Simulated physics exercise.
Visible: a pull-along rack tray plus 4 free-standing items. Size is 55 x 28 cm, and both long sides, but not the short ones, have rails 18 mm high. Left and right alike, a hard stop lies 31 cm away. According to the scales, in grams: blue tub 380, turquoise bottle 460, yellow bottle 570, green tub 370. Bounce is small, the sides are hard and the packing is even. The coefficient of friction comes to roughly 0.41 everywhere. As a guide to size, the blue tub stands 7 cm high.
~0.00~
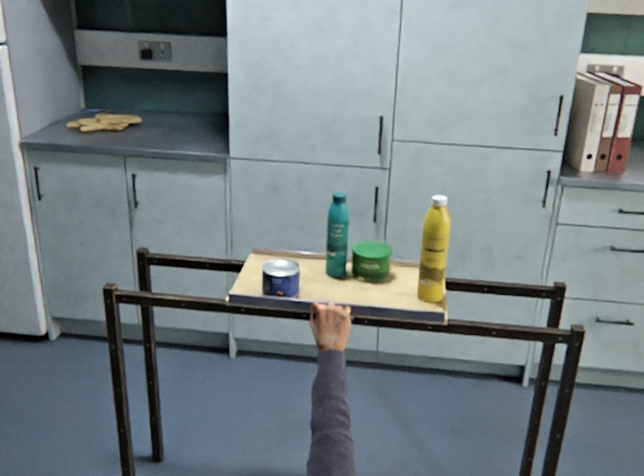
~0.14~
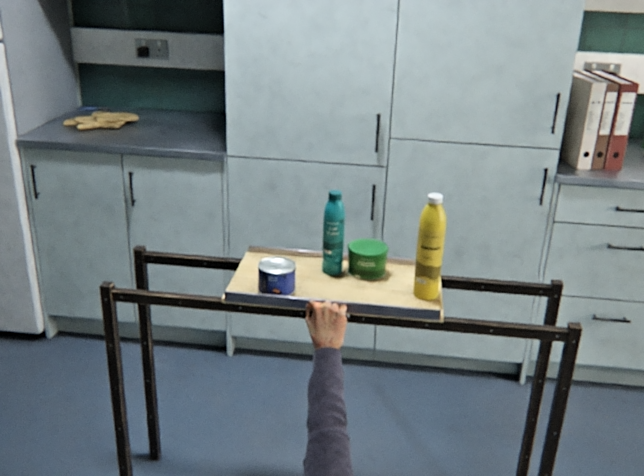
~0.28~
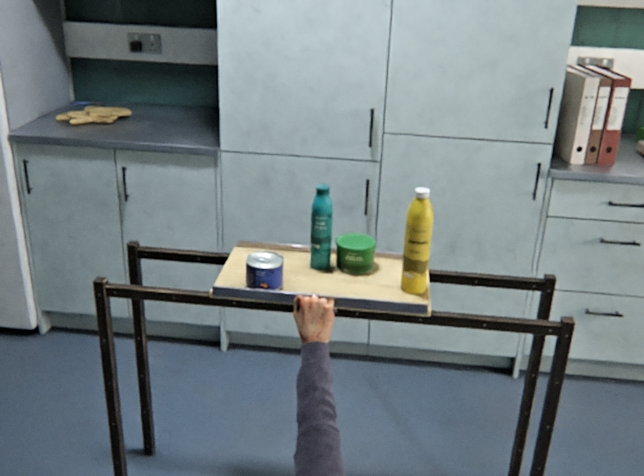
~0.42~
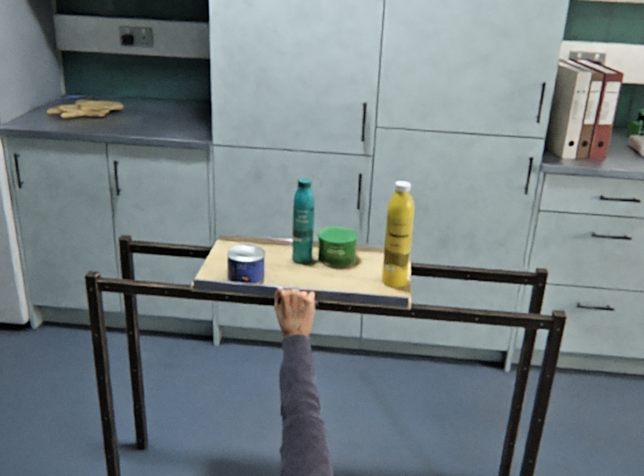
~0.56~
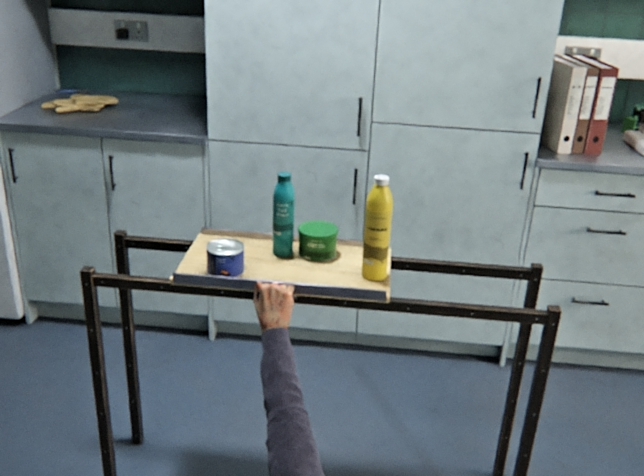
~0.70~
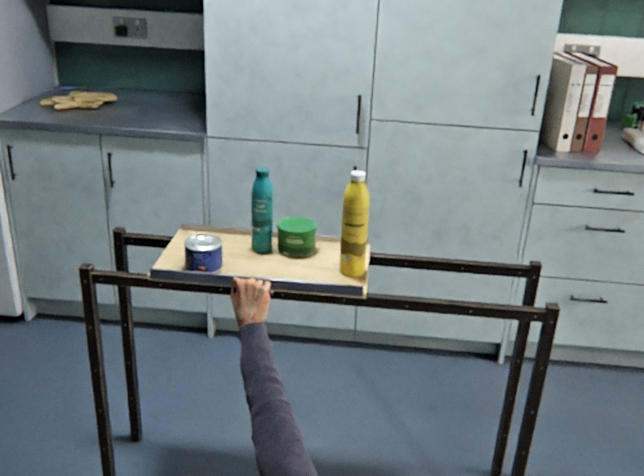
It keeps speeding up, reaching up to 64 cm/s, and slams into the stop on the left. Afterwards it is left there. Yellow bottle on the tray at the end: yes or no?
Yes.
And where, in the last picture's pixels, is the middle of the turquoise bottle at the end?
(144, 230).
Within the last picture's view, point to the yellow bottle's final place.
Around (220, 249).
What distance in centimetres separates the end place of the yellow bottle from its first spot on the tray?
It ends about 22 centimetres from where it started.
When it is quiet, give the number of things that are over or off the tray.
My answer is 2.
By 1.10 s, tray 31 cm left; yellow bottle tilted 12° near (276, 216); turquoise bottle tilted 11°; blue tub 4 cm from its spot.
By 1.20 s, tray 31 cm left; yellow bottle tilted 25° near (263, 216); turquoise bottle tilted 26°; blue tub 4 cm from its spot.
By 1.30 s, tray 31 cm left; yellow bottle tilted 44° near (247, 221); turquoise bottle tilted 48°; blue tub 4 cm from its spot.
By 1.40 s, tray 31 cm left; yellow bottle on its side near (225, 241); turquoise bottle on its side; blue tub 4 cm from its spot.
When it is over (1.8 s), lying over on the tray, turquoise bottle and yellow bottle; the other 2 within 5 cm of the start. In the last view, yellow bottle near (220, 249).
